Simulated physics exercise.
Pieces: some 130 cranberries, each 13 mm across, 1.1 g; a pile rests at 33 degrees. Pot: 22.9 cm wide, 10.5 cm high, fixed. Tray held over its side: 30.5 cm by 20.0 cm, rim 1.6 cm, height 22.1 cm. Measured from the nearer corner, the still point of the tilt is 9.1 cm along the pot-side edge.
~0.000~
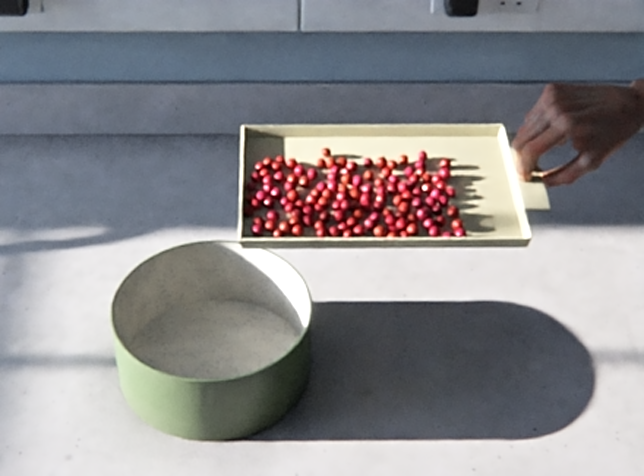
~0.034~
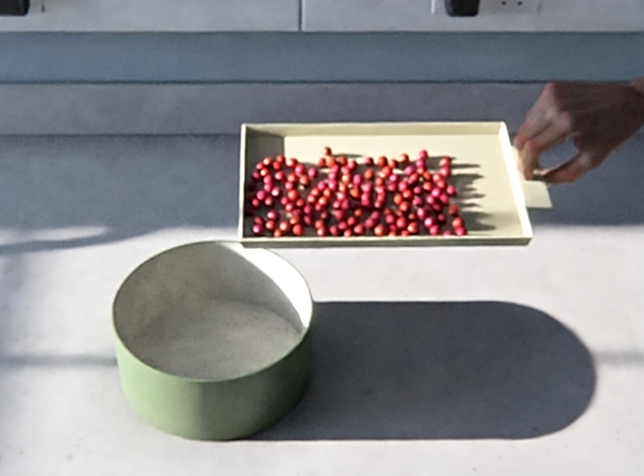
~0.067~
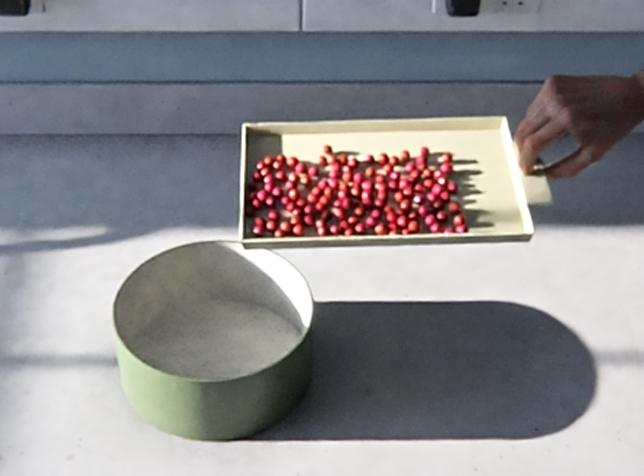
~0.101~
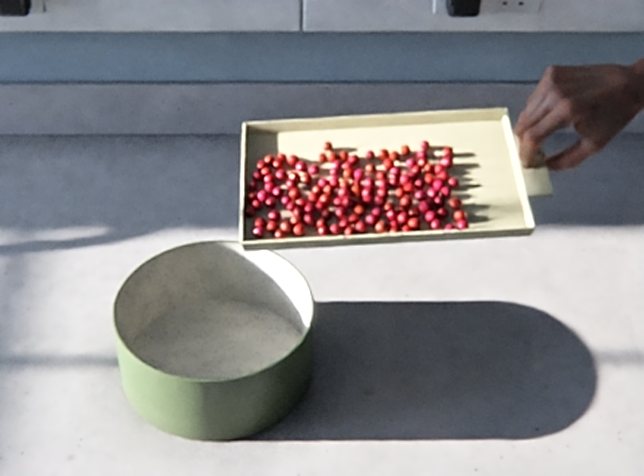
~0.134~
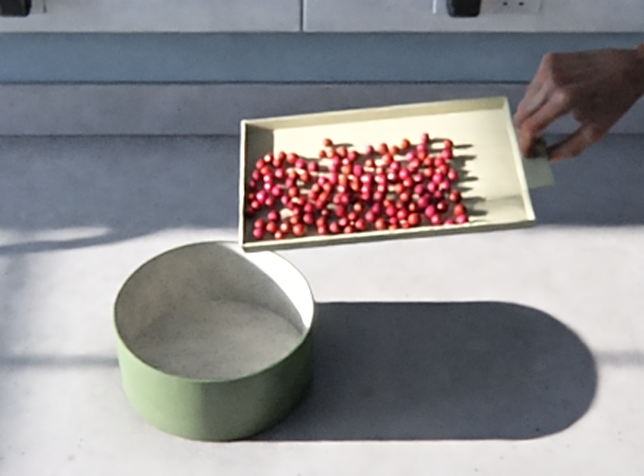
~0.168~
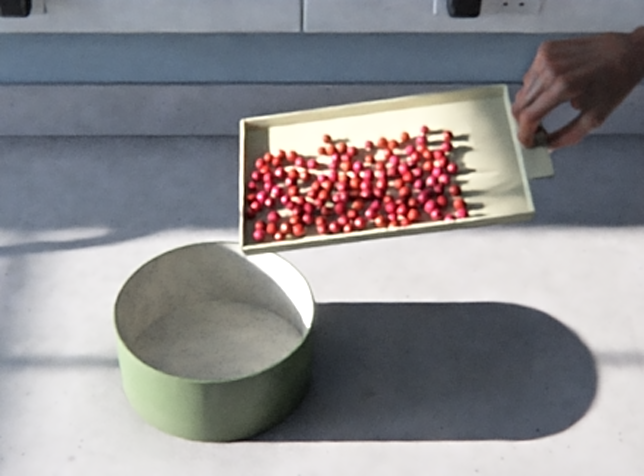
A hand slowly raises the right end of a tray of red berries beside a green pot.
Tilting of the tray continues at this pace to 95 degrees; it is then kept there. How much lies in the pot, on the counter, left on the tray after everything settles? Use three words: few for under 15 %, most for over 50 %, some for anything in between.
Pot: Most; counter: Few; tray: Few.
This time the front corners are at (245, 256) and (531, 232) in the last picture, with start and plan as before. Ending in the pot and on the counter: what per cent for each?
Pot 45; counter 55.
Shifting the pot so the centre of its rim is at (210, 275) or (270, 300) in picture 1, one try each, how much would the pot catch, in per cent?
Some 75 and 90 per cent.
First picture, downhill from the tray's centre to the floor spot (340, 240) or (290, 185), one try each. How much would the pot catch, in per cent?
First try: Around 55 percent; second try: Around 65 percent.
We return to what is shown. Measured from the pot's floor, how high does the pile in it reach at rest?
Height: Approx. 2.5 cm.
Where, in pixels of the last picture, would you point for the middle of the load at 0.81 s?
I'd put it close to (278, 193).
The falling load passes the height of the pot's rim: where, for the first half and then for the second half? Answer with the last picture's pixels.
First near (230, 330), later near (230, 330).
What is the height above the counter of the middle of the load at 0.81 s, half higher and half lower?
Roughly 28 cm above the counter.
Then, at 0.56 s, tilt 52 degrees; the tray holds 100 %, the pot 0 %.
Then, at 0.81 s, tilt 78 degrees; the tray holds 100 %, the pot 0 %.
After 1.18 s, tilt 95 degrees; the tray holds 20 %, the pot 20 %.
In the end, at 1.9 s, pot 90 %, counter 10 %, tray 0 %.
